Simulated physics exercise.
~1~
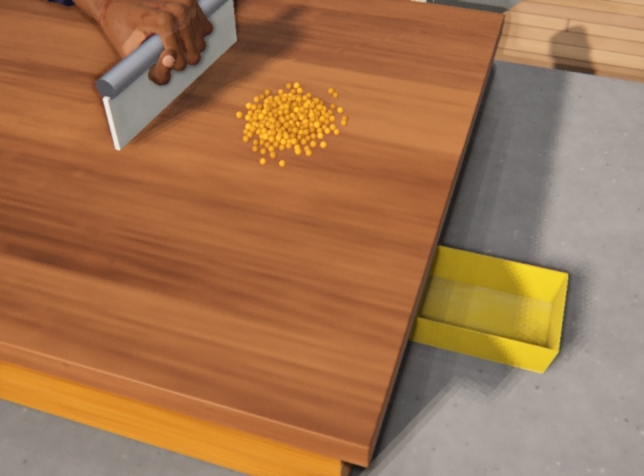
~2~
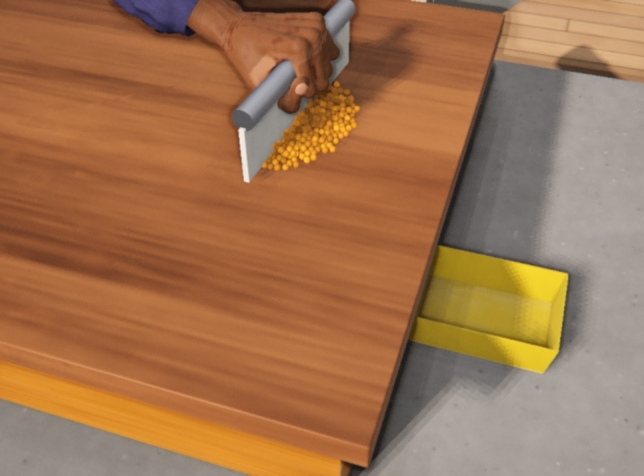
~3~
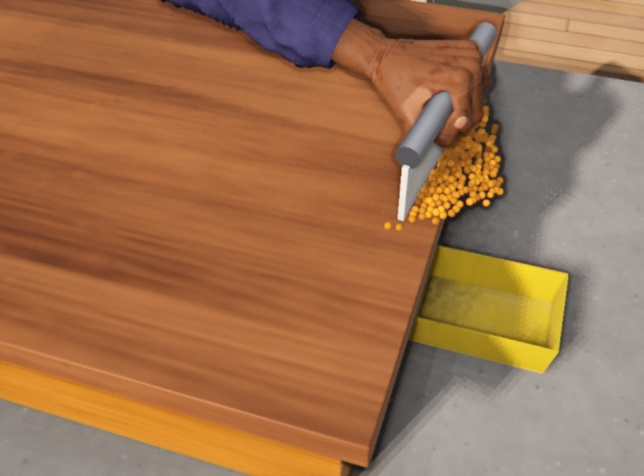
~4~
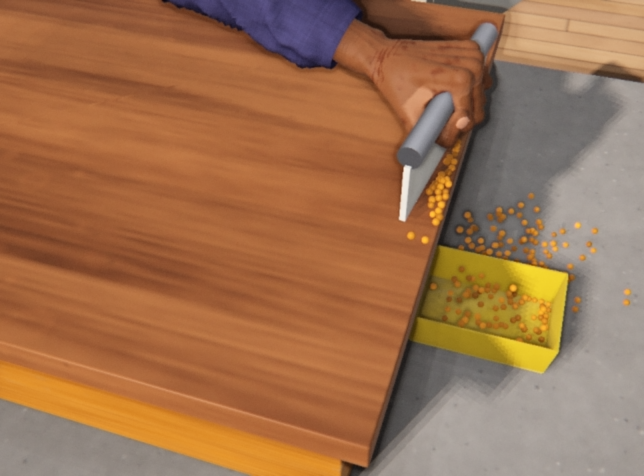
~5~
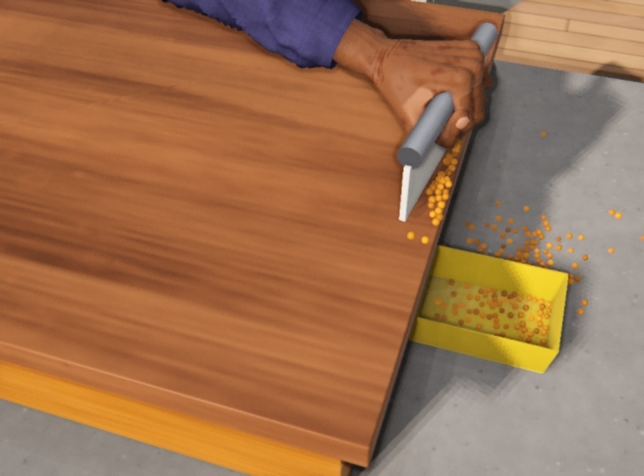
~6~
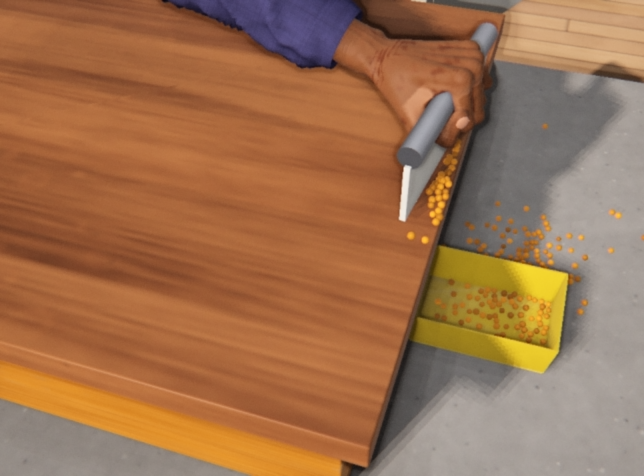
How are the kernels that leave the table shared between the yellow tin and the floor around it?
Both places get a good share of the kernels, well over a fifth of the spill each, with more missing the yellow tin than landing in it.
